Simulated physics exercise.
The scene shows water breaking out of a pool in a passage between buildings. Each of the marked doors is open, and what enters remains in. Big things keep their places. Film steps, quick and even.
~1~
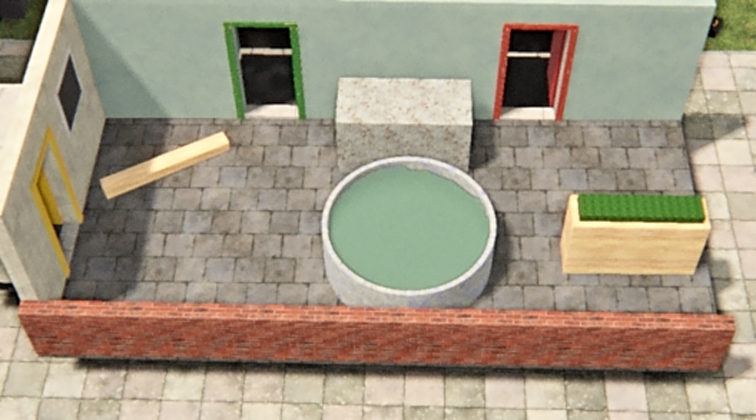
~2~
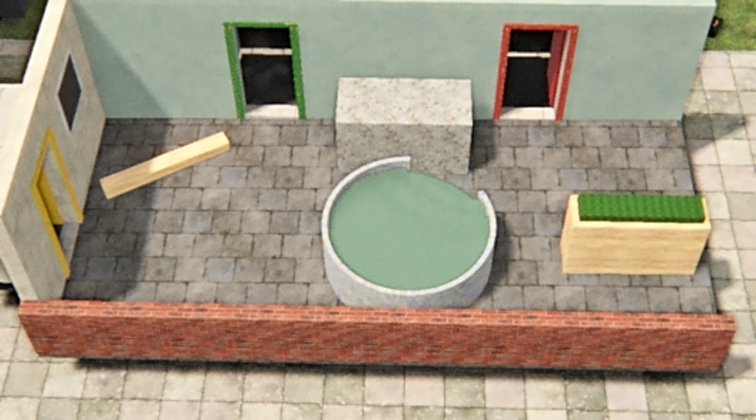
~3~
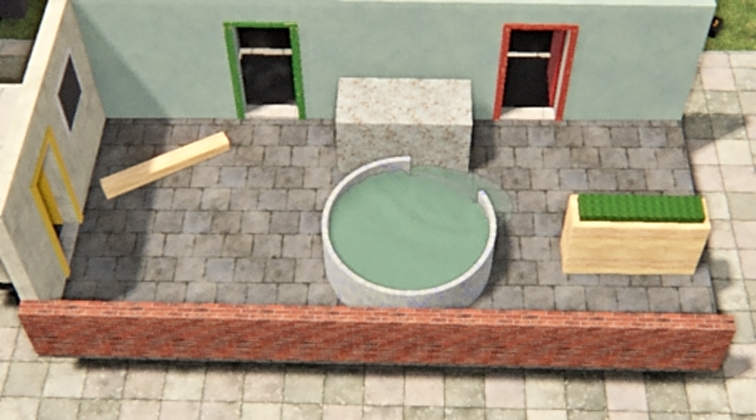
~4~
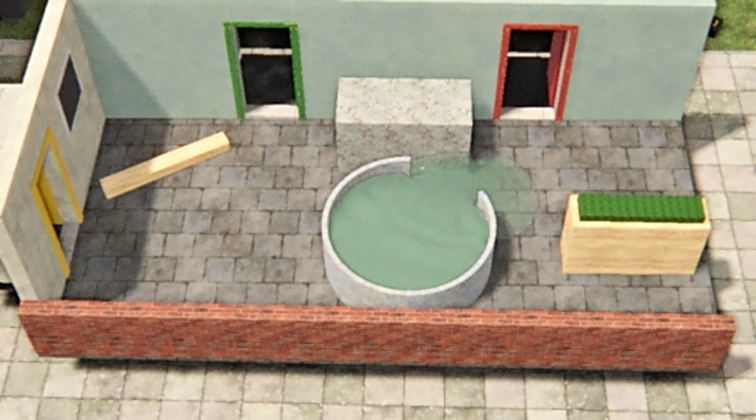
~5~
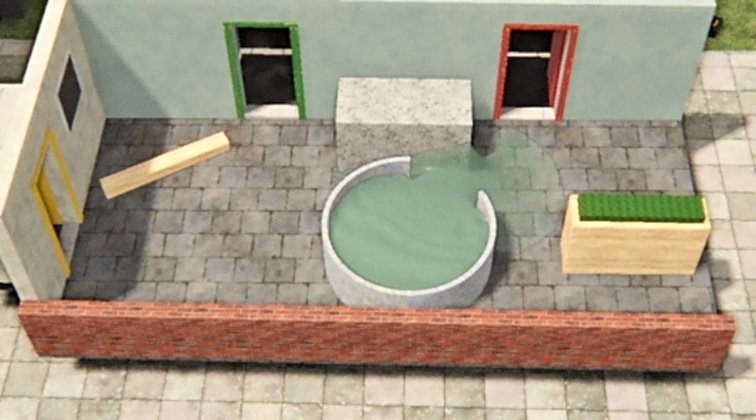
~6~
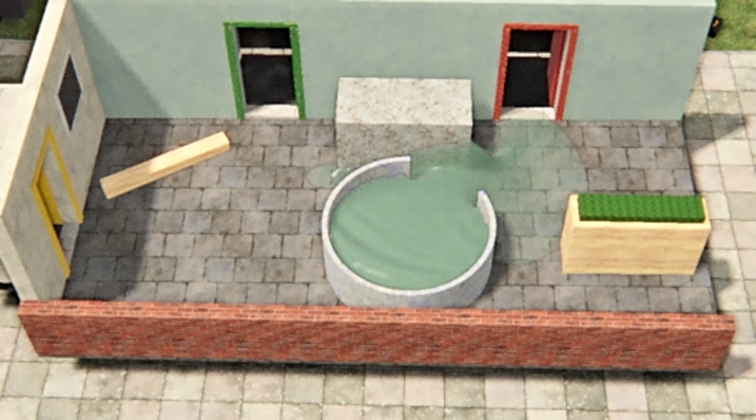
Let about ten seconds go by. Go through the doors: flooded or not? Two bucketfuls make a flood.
Green door: Not flooded. Red door: Flooded. Yellow door: Flooded.
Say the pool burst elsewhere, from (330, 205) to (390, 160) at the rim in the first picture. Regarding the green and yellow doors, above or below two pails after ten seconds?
I'd expect the green door to exceed it and the yellow door to exceed it.
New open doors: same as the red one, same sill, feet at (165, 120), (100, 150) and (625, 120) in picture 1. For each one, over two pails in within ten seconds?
Stays within it; stays within it; exceeds it.
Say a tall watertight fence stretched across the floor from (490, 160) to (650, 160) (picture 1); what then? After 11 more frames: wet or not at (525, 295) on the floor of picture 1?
Result at that point: Unwetted.
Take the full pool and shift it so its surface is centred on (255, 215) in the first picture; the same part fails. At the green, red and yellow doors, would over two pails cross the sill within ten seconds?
Taking the doors in turn, green door surpasses that, red door remains short, and yellow door remains short.
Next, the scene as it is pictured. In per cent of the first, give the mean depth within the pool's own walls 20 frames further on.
Around 40 percent, give or take.
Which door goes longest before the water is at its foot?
The door marked green.
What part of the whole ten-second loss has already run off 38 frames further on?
My figure: 80 percent.
A moment on, water covers 30 % of the floor; the green door not reached, the red door over two buckets in, the yellow door not reached.
Next, water covers 45 % of the floor; the green door not reached, the red door far over two buckets in, the yellow door not reached.
Then, water covers 60 % of the floor; the green door not reached, the red door far over two buckets in, the yellow door over two buckets in.
Later, water covers 65 % of the floor; the green door wet at the sill, nothing in, the red door far over two buckets in, the yellow door far over two buckets in.
In the end, water covers 75 % of the floor; the green door wet at the sill, nothing in, the red door far over two buckets in, the yellow door far over two buckets in.
